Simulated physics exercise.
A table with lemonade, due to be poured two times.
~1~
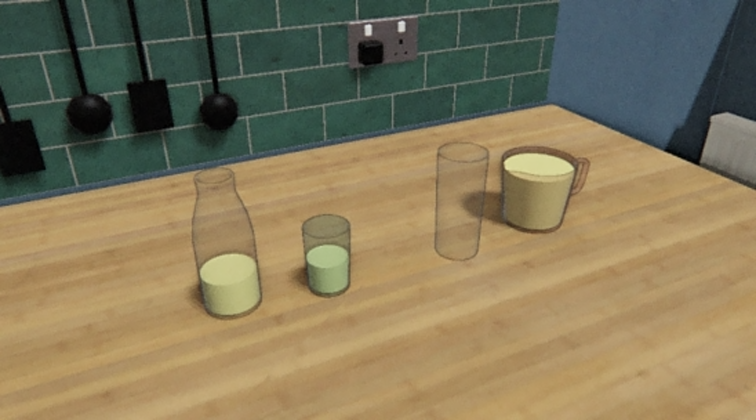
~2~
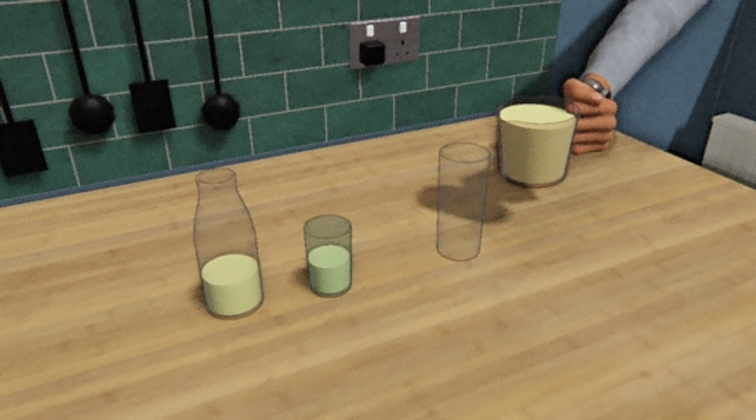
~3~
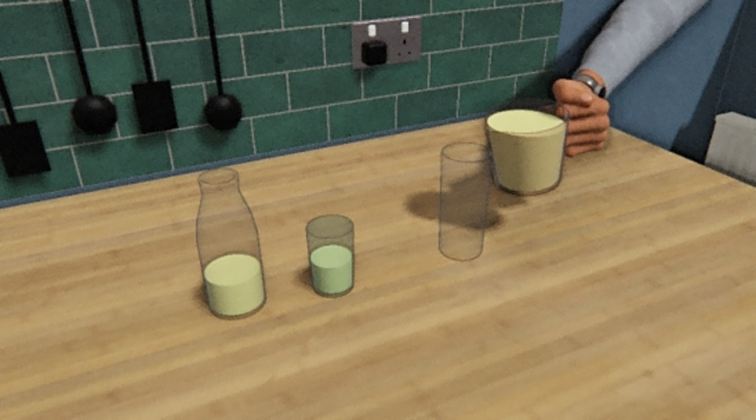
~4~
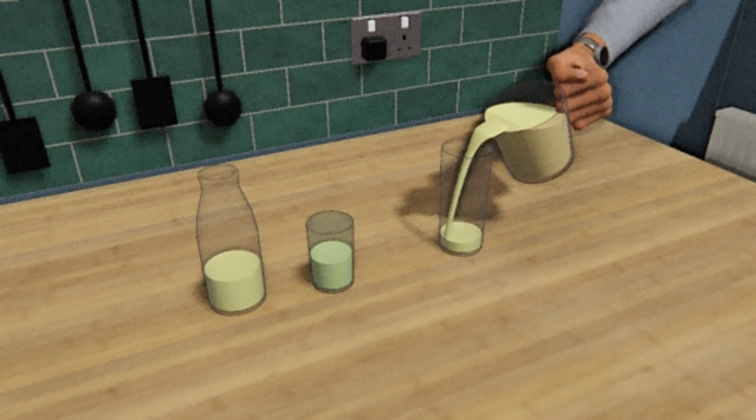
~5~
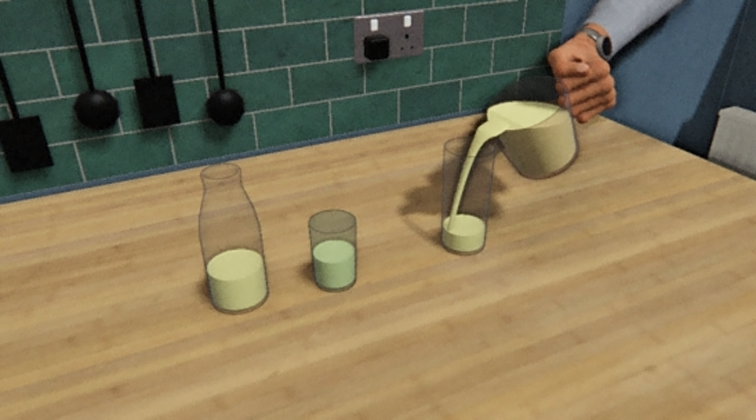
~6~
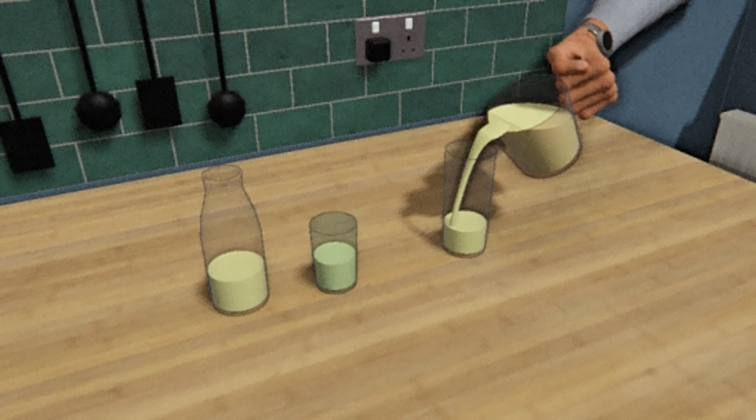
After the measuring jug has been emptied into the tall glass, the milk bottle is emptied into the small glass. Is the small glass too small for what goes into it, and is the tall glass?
Answer: The small glass is too small; the tall glass is too small.
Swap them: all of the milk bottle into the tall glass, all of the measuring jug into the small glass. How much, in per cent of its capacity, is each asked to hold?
Working it through, I get 30 % for the first and 360 % for the second.
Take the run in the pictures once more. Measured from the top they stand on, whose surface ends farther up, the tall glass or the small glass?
It stands higher in the right one.
Shortly, the tall glass is about three quarters full.
Then, the tall glass is full to the brim, some went over its rim.
At the finish, the small glass is full to the brim, some went over its rim; the tall glass is full to the brim, some went over its rim.
